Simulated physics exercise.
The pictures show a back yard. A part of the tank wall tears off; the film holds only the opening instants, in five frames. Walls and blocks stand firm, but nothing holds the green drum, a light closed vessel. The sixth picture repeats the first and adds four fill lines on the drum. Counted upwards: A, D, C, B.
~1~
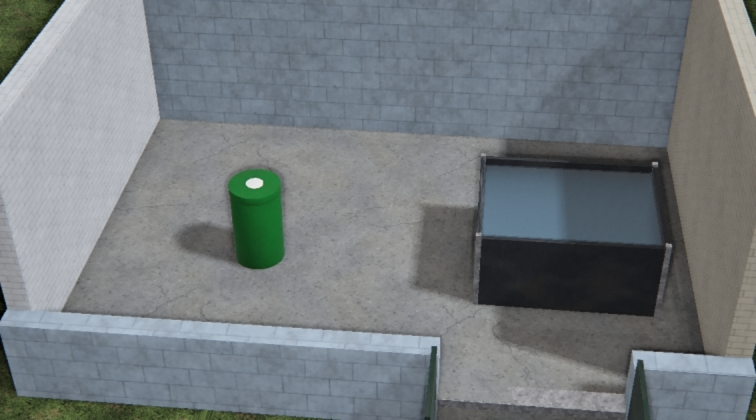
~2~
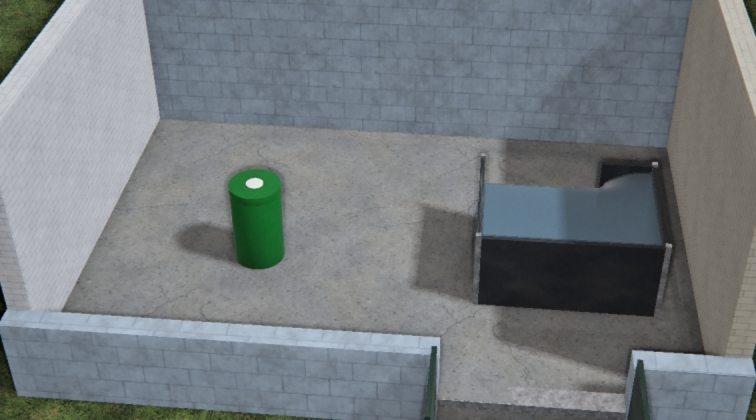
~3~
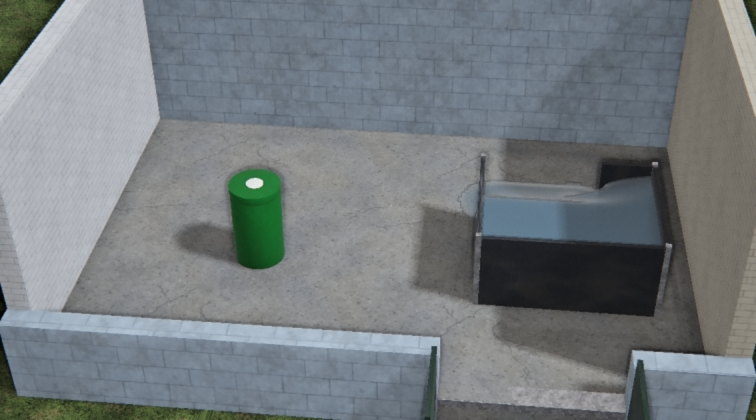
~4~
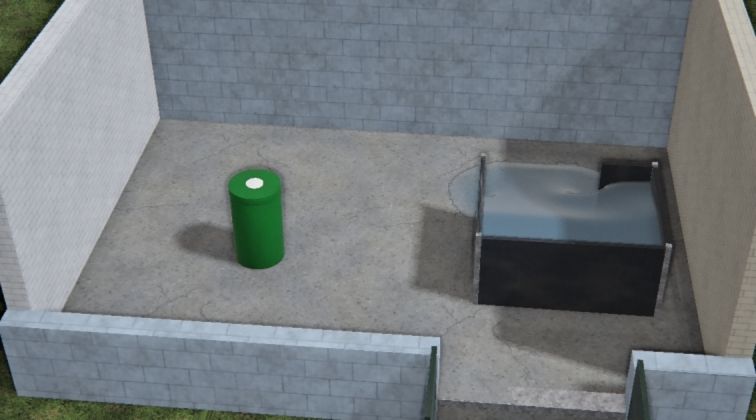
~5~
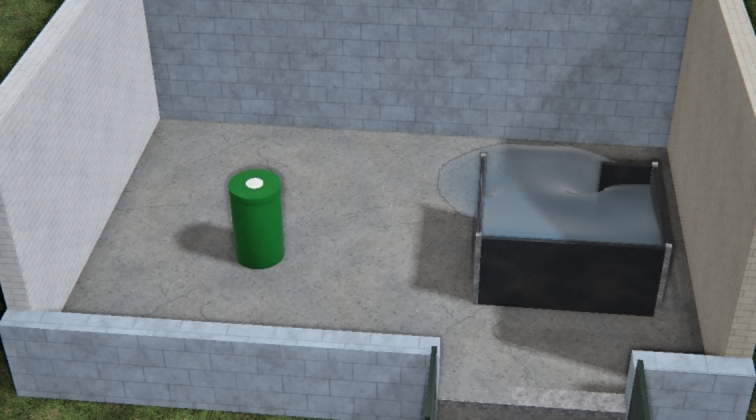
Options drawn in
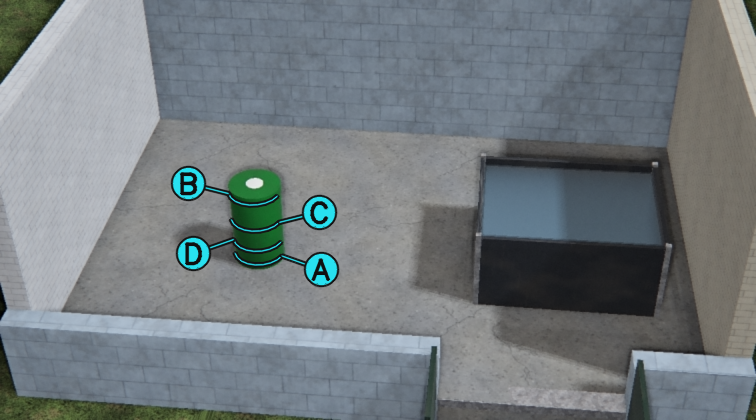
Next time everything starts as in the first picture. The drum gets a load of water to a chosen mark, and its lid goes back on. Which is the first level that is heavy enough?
The limit is A.
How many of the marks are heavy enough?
All of the four.
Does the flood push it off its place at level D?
No, not at all.
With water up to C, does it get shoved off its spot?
No, that is safe.
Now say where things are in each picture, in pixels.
Lid of the green drum at (254, 184); tank full, its middle at (570, 206); open gate at (535, 348), in the first frame.
Water covers 2 % of the ground, mostly out of sight from here, in the second frame.
Water covers 5 % of the ground, mostly out of sight from here, in the third frame.
In the fourth frame, 8 % of the ground wet, in view closest to the drum at (468, 206).
Lid of the green drum at (254, 184); 12 % of the ground wet, in view closest to the drum at (463, 207), in the fifth frame.
On the marked copy, A at (255, 264); B at (249, 205); C at (251, 231); D at (253, 251); from the bottom up A, D, C, B.
With A, it does not move.
With B, it does not move.
With C, it does not move.
With D, it does not move.
